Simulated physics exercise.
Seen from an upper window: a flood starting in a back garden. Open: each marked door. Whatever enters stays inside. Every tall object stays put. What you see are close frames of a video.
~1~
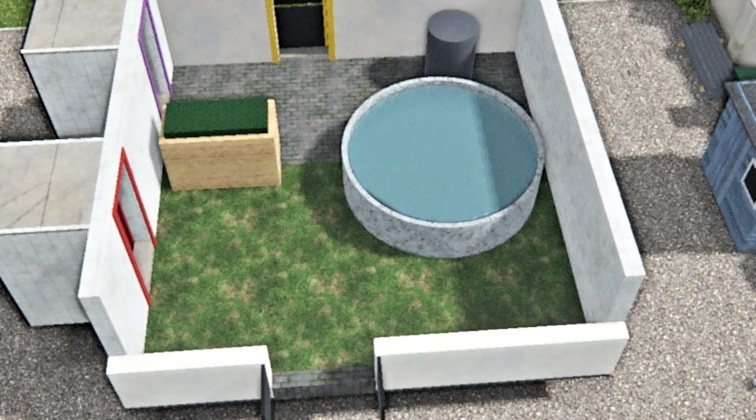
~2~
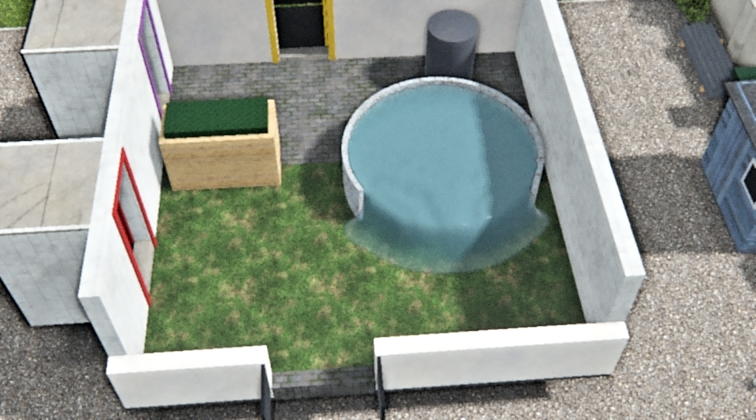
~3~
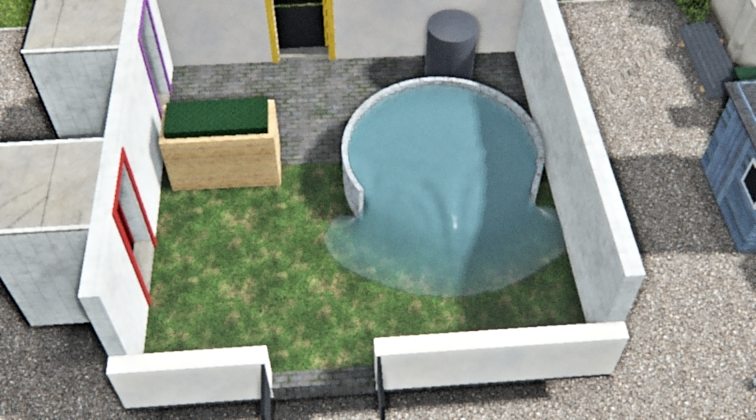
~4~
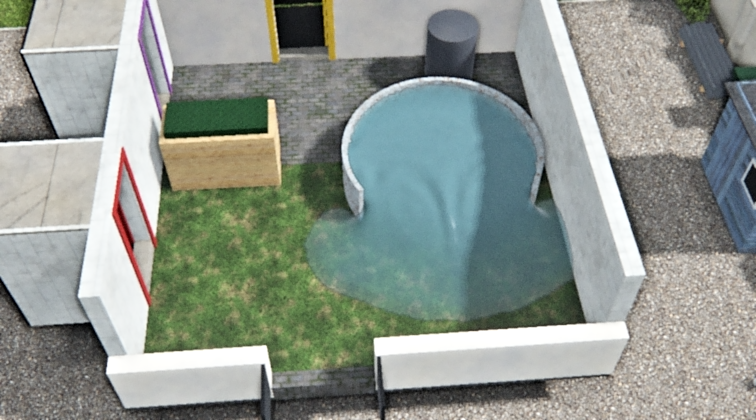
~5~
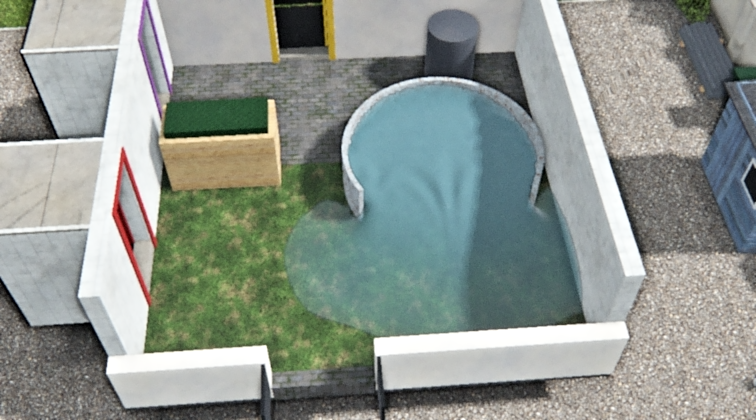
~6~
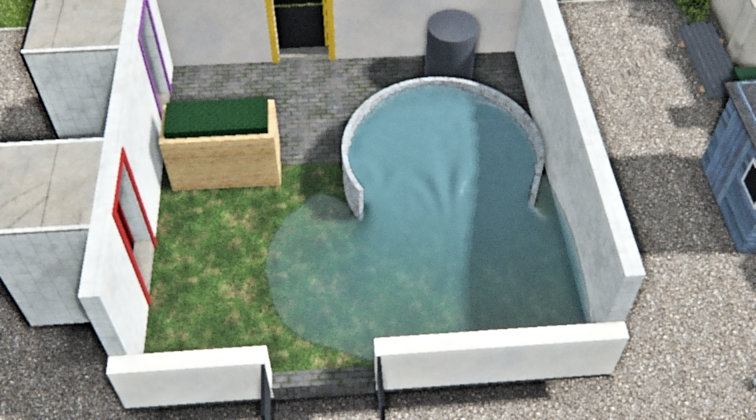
Water pouring from the open front of a round garden pool, spreading across the grass between white walls, seen from above.
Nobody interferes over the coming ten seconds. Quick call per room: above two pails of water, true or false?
Red door: False; yellow door: False; purple door: False.
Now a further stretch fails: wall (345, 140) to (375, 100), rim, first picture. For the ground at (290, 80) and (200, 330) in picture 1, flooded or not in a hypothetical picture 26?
Point one reached; point two not reached.
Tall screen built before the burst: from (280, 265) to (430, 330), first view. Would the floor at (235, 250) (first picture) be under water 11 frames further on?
Result: Waterlogged.
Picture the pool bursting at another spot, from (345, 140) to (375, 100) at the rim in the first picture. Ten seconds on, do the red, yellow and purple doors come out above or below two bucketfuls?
Red stays within it, yellow exceeds the limit, purple exceeds the limit.
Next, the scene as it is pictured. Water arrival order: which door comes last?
That would be the yellow one.
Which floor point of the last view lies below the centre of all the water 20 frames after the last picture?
Somewhere near (420, 258).
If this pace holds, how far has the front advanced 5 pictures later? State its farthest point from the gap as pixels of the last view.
Point: (224, 351) in the last picture's pixels.
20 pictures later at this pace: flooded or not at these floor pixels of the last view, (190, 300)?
Submerged.
A moment on, water covers 40 % of the floor; the red door not reached, the yellow door not reached, the purple door not reached.
Next, water covers 45 % of the floor; the red door not reached, the yellow door not reached, the purple door not reached.
Then, water covers 55 % of the floor; the red door wet at the sill, nothing in, the yellow door not reached, the purple door not reached.
Later, water covers 85 % of the floor; the red door wet at the sill, nothing in, the yellow door wet at the sill, nothing in, the purple door wet at the sill, nothing in.
In the end, water covers 100 % of the floor; the red door wet at the sill, nothing in, the yellow door under two buckets in, the purple door wet at the sill, nothing in.
